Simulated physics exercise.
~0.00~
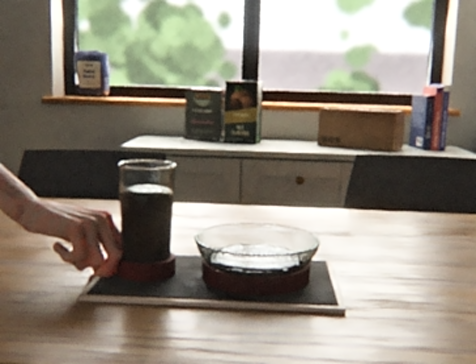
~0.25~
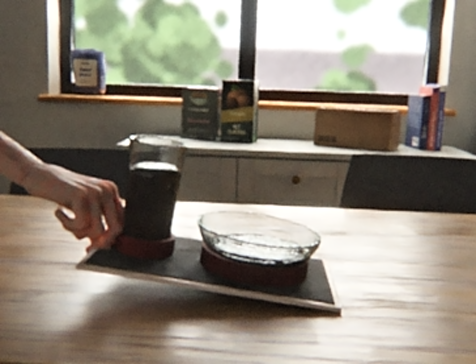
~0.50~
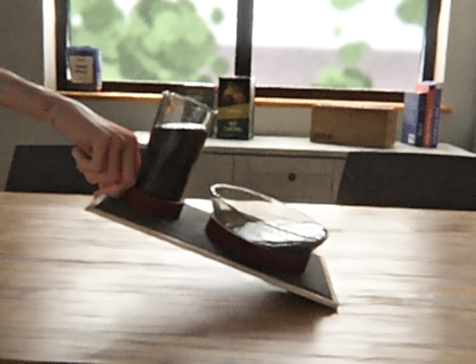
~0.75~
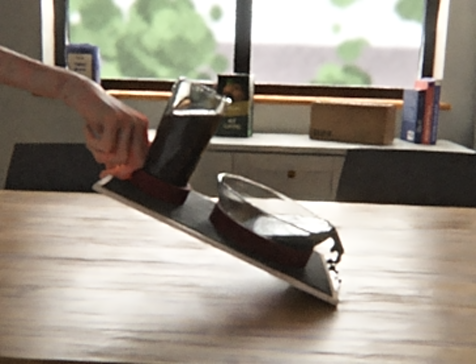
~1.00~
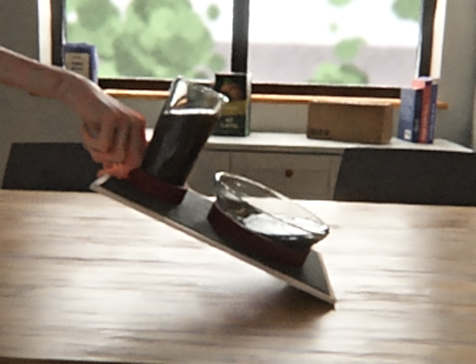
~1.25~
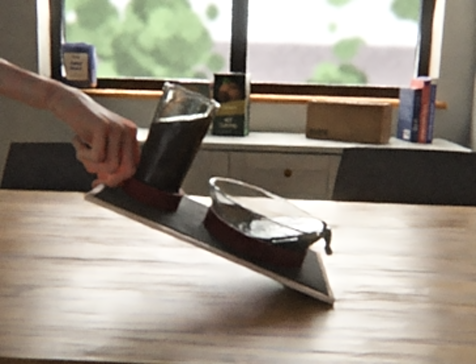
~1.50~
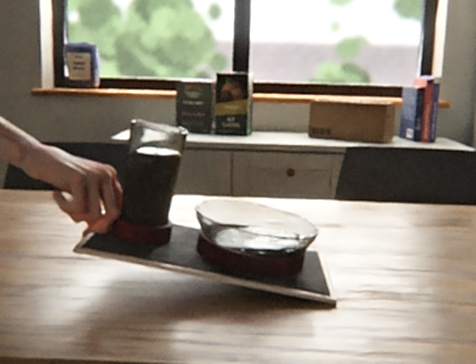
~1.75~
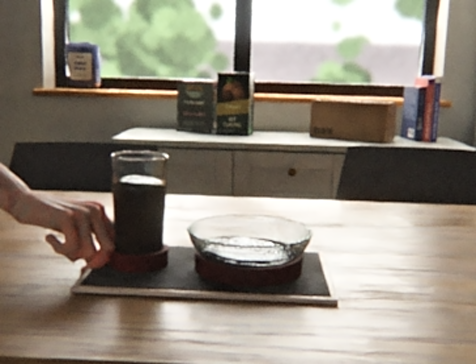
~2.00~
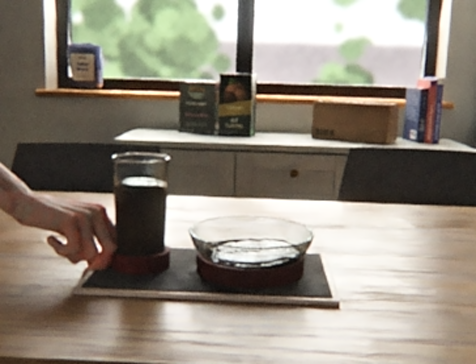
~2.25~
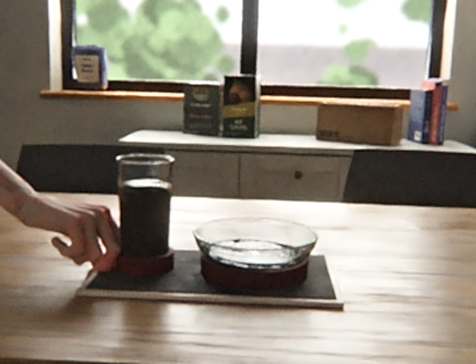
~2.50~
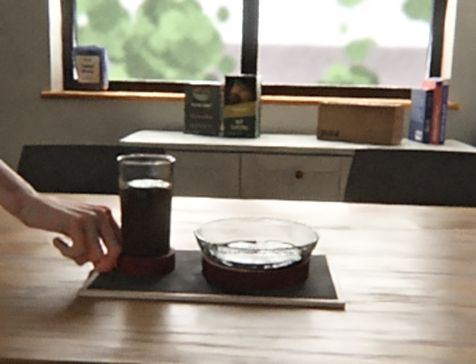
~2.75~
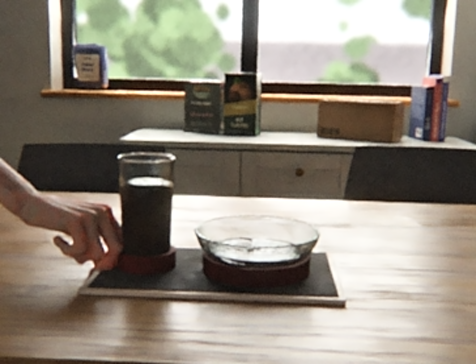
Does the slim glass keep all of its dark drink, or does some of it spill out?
The slim glass keeps all of its drink. It leans with the tray and comes back upright without spilling.
